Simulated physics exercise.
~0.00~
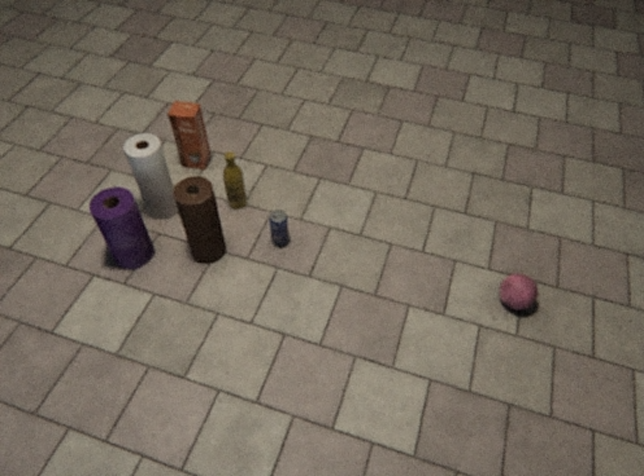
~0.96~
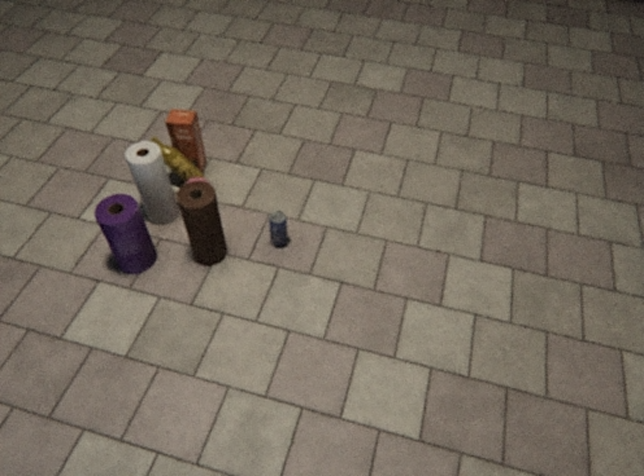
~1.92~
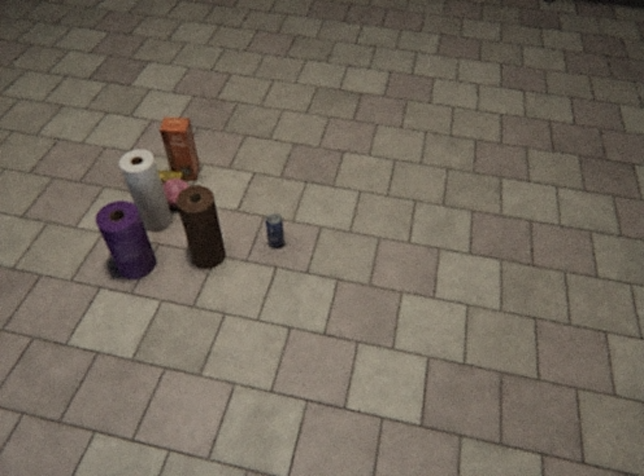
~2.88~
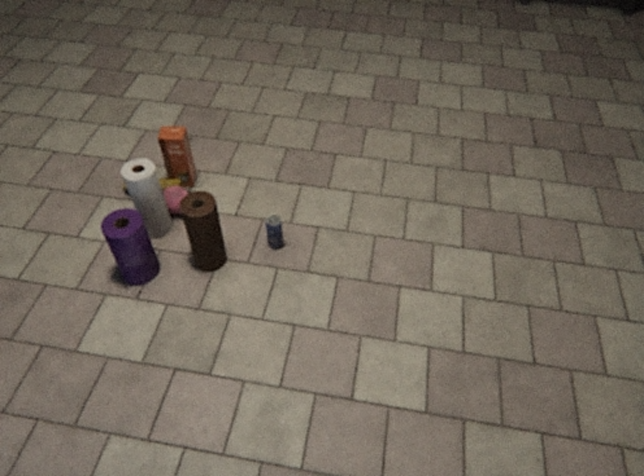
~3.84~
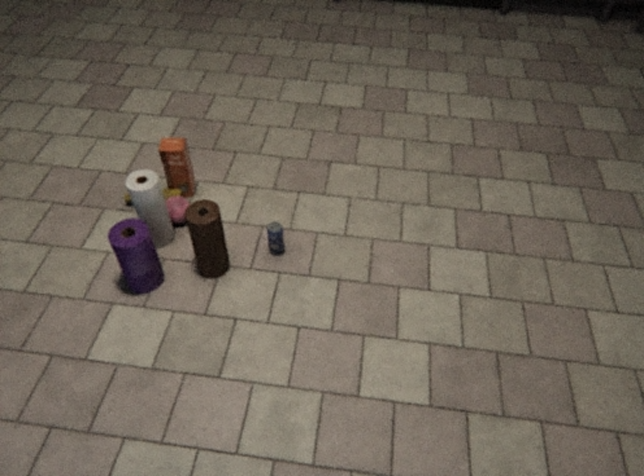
A tall white roll stood with purple and brown rolls, an orange carton, a yellow bottle and a blue can on a tiled floor when a pink ball rolled in from the right and knocked over the bottle, ending beside it among the still-standing things.
